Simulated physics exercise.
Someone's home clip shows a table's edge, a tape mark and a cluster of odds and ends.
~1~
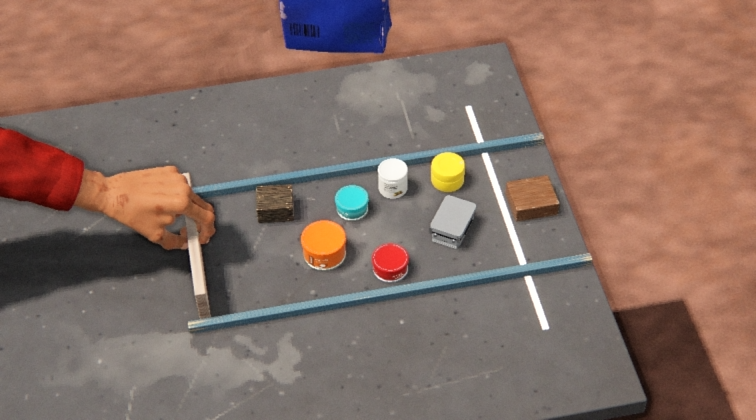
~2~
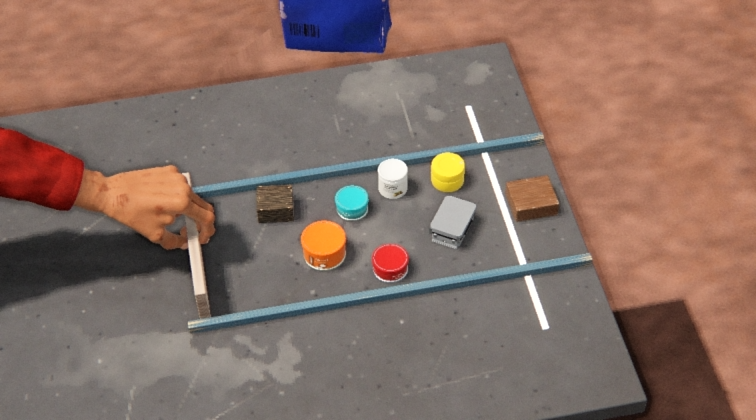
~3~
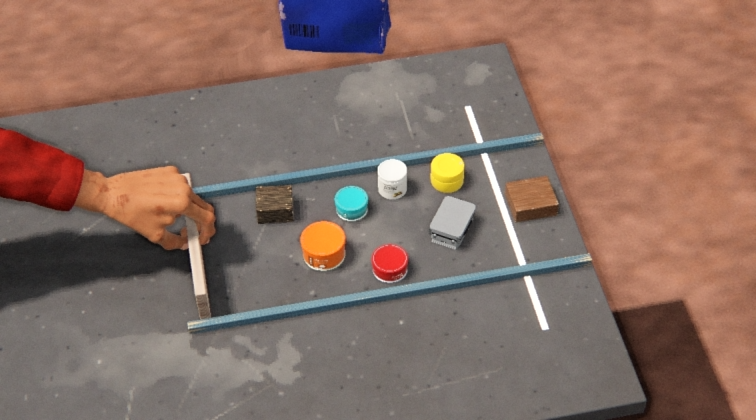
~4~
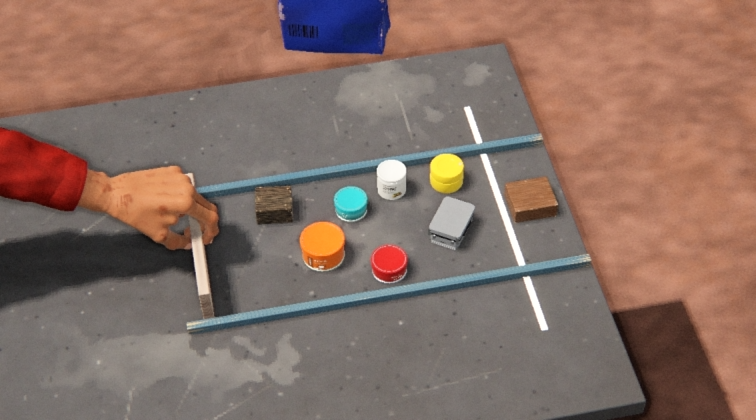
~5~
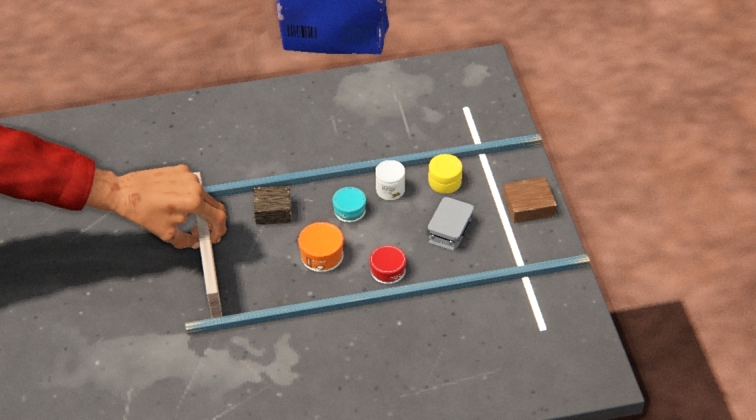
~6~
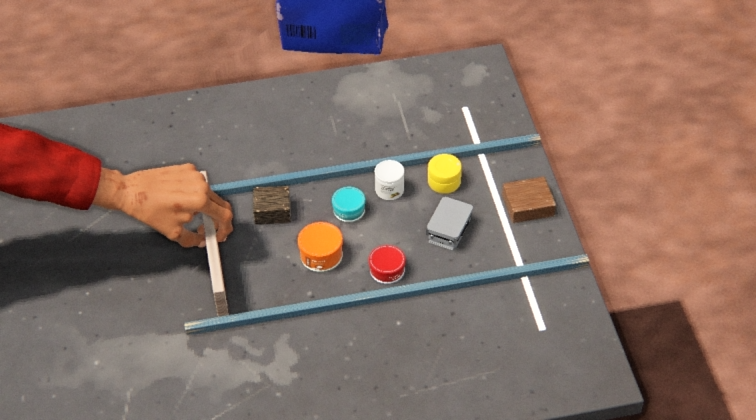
A hand in a red sleeve slid an upright board slightly to the right between two blue strips, while the colourful tins, grey case and two blocks ahead of it stayed put.
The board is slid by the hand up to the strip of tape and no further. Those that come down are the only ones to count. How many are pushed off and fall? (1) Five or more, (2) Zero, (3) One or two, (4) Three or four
One or two.
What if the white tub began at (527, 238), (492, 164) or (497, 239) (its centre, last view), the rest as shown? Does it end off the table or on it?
Stays put; goes down; stays put.
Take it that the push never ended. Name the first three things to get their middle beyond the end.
They go in this order: The brown block, the yellow lid and the grey case.
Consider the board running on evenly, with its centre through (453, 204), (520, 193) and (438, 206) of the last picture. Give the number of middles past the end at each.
0, 5 and 0.
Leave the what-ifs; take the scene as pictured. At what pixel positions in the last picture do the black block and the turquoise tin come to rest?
The black block comes to rest at (505, 166), and the turquoise tin comes to rest at (543, 176).
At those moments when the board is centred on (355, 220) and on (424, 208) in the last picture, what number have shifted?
Moved so far: 5, later 7.
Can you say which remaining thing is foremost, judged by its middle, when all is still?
Grey case.
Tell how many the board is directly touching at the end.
That would be 3 of them.
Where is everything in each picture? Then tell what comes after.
Brown block (532, 199); yellow lid (448, 172); grey case (453, 223); board (195, 245); tape (504, 209), in the first picture.
Yellow lid (448, 173); red tin (390, 263), in the second picture.
Grey case (453, 223); orange tin (324, 247), in the third picture.
Brown block (531, 199); turquoise tin (351, 204), in the fourth picture.
Yellow lid (445, 174); black block (273, 205), in the fifth picture.
Brown block (529, 200); yellow lid (445, 174); grey case (450, 224); board (212, 243); tape (501, 210), in the sixth picture.
Early on, none off yet; brown block at rest near (529, 200); yellow lid at rest near (445, 174); grey case at rest near (450, 224).
A while later, none off yet; brown block at rest near (529, 200); yellow lid moving near (451, 172); grey case at rest near (453, 223).
Further along, none off yet; brown block travelled a little near (546, 192); yellow lid travelled well along near (522, 162); grey case travelled about its own width near (517, 210).
Finally, the number that fall off is one or two; lost, yellow lid and brown block.
